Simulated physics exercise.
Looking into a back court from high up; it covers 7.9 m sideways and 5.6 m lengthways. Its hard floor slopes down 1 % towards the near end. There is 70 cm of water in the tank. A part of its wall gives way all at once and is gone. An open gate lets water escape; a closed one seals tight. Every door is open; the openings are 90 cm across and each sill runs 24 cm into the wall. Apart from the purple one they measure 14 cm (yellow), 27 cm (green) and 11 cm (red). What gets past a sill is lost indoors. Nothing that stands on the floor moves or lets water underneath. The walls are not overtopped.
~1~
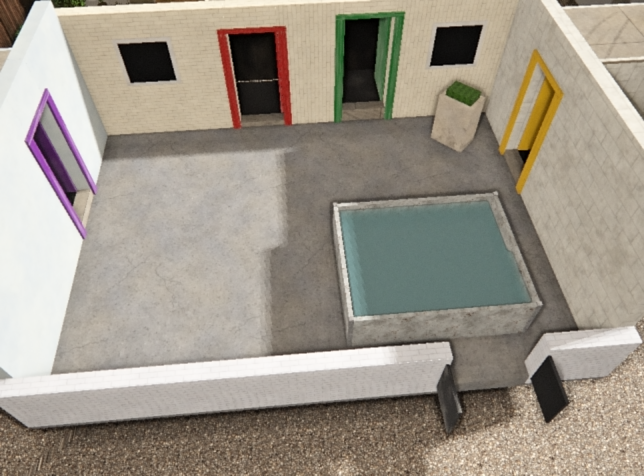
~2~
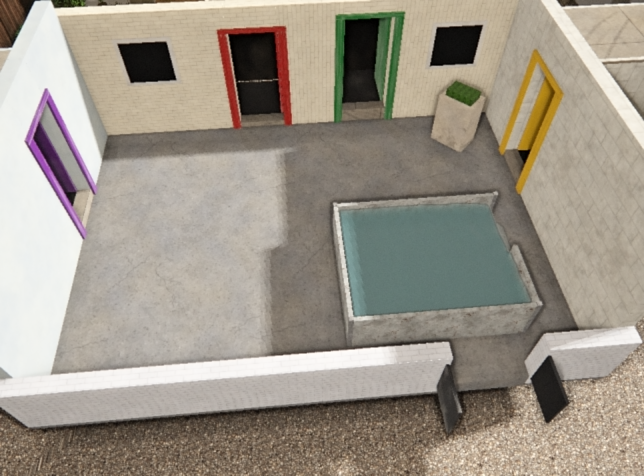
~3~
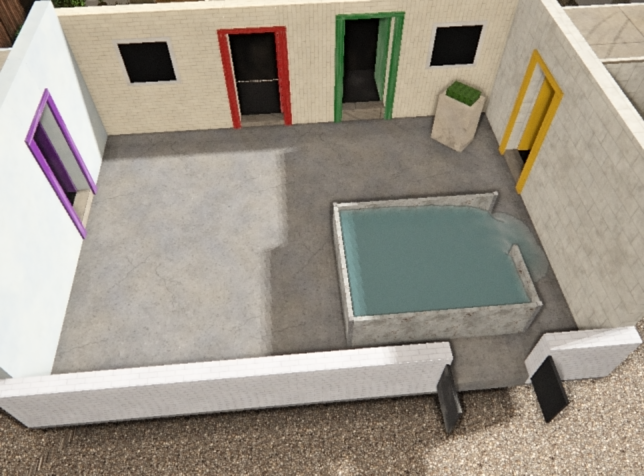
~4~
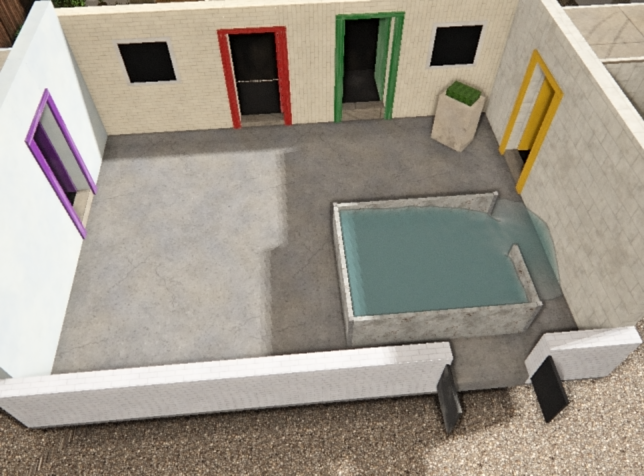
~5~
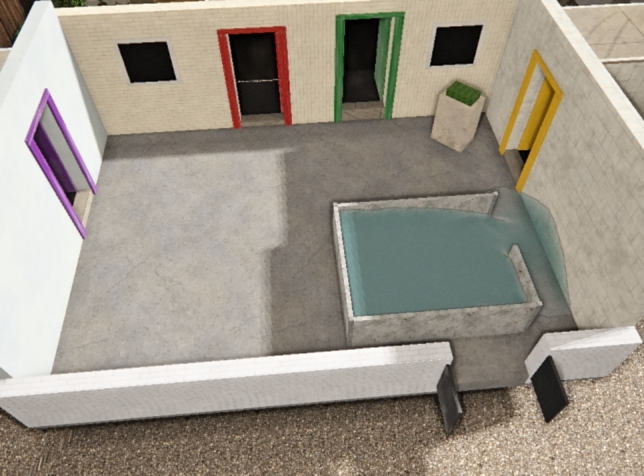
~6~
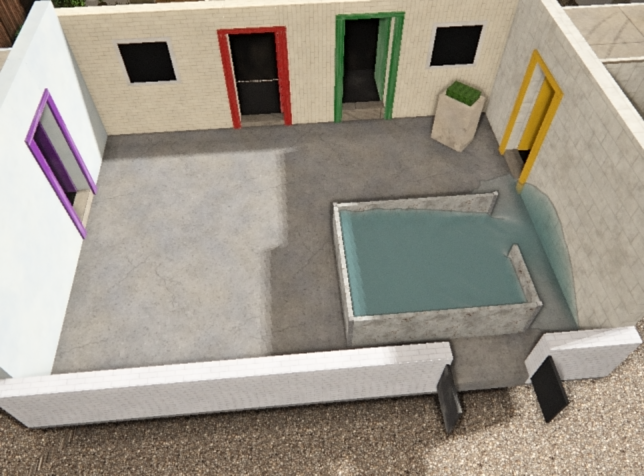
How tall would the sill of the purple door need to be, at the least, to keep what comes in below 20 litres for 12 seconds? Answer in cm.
About 8 cm.
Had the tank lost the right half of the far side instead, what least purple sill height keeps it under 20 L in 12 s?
Some 11.5 cm.
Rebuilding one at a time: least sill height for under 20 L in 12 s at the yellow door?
About 12.0 cm at yellow.
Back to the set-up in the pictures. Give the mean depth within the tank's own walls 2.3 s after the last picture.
Some 38 cm.
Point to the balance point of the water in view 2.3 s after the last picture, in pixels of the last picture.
Near (441, 251).
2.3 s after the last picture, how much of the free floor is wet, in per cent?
About 30 per cent.
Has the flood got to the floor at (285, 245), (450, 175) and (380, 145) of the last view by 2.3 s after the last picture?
In turn: Still dry, wet, under water.
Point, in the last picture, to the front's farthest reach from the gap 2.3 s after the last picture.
Around (275, 125).
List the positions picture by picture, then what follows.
In the first frame, the tank at (429, 254) is whole and still, 70 cm deep; the purple door at (68, 174) is dry.
In the second frame, the gap is at (495, 239), the front 0.3 m out at a hidden place; the back of the tank holds 70 cm.
In the third frame, the gap is at (494, 241), the front 0.8 m out at (543, 257); the back of the tank holds 70 cm.
In the fourth frame, the front is at (560, 290), 1.0 m from the gap at (494, 242); 1.5 m2 of floor is wet, 70 cm left at the back.
In the fifth frame, water pours out at (494, 241) and has run 1.2 m, to (569, 309); about 14 cm deep outside, 70 cm at the back.
In the sixth frame, the gap is at (494, 241), the front 1.5 m out at a hidden place; the back of the tank holds 69 cm; the purple door at (68, 174), 7.1 m from the gap, is still 7.1 m from the nearest water.
Then, 0.7 s after the last picture water covers 10 % of the floor, deepest (57 cm) near (532, 240); it has not reached the purple door.
Then, 2.3 s after the last picture water covers 30 % of the floor, deepest (40 cm) near (576, 345); it has not reached the purple door.
Then, 11.3 s after the last picture water covers 95 % of the floor, deepest (15 cm) near (276, 382); 7 cm at the purple door, 0 litres in over its 16 cm sill.
At the purple door as built, the water peaked near 12 cm, 5.1 s after the last picture.
Run again over the same 12 s with other heights there, 38 litres in over 6.5 cm, 8 litres over 9 cm. The limit of 20 litres is kept from about 8 cm up.
